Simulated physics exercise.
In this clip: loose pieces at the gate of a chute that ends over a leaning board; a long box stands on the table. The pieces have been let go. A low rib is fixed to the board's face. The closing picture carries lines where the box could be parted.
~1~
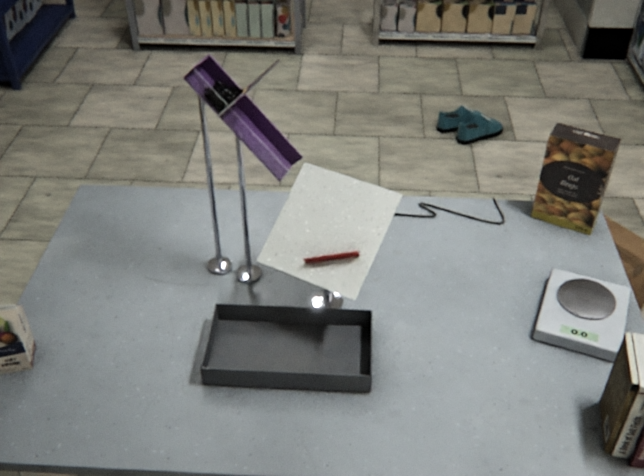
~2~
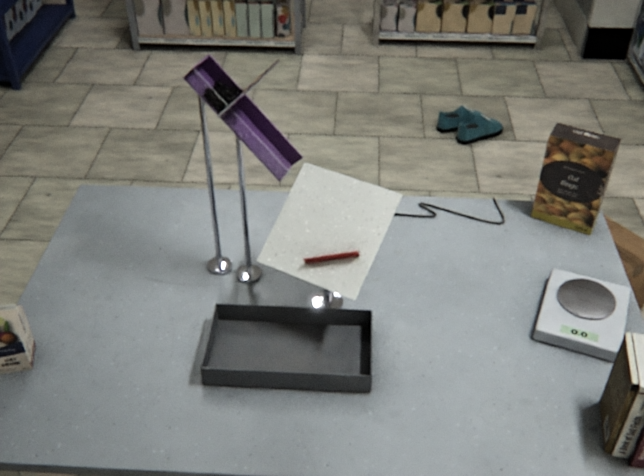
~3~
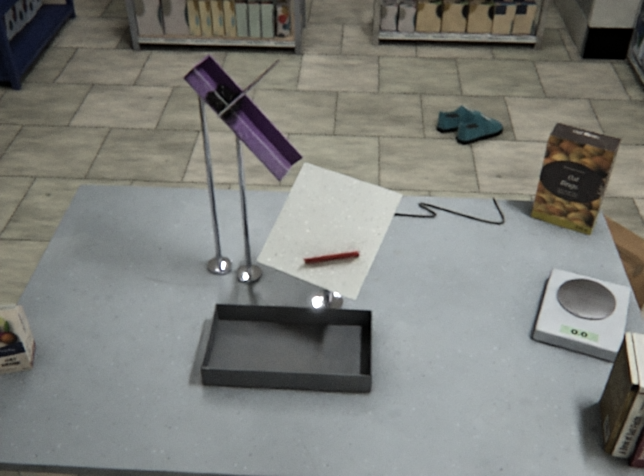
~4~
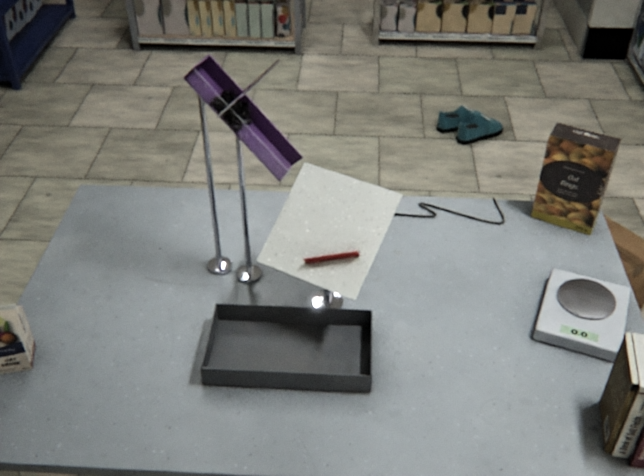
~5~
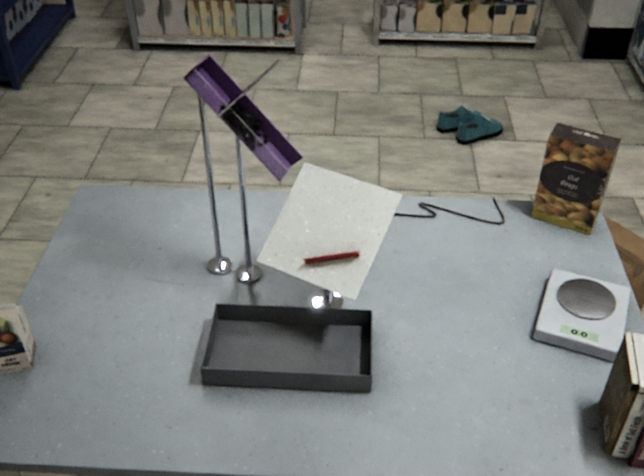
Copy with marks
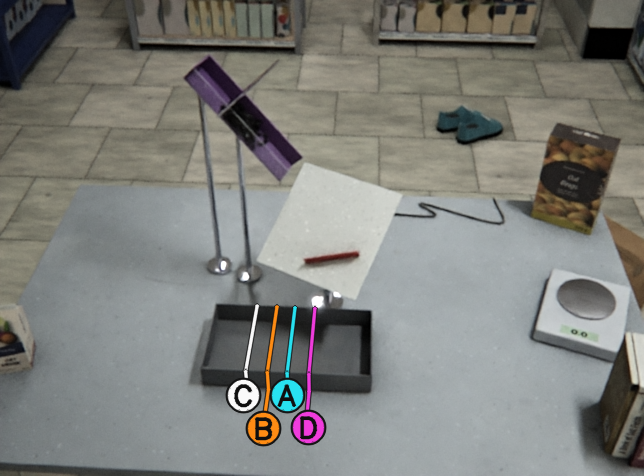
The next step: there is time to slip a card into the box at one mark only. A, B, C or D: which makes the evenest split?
B beats the others.
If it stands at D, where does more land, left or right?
More lands on the left.
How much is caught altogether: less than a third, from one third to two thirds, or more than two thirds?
From one third to two thirds.
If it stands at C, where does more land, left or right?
More lands on the right.
On the marked copy, line A crosses the front rim at (287, 372); line B crosses the front rim at (267, 371); line C crosses the front rim at (245, 370); line D crosses the front rim at (308, 373).
With A, of what is caught, the larger part on the left of the divider, about a tenth on the right.
With B, of what is caught, roughly half on the left of the divider, roughly half on the right.
With C, of what is caught, roughly a quarter on the left of the divider, the larger part on the right.
With D, of what is caught, the larger part on the left of the divider, about a tenth on the right.
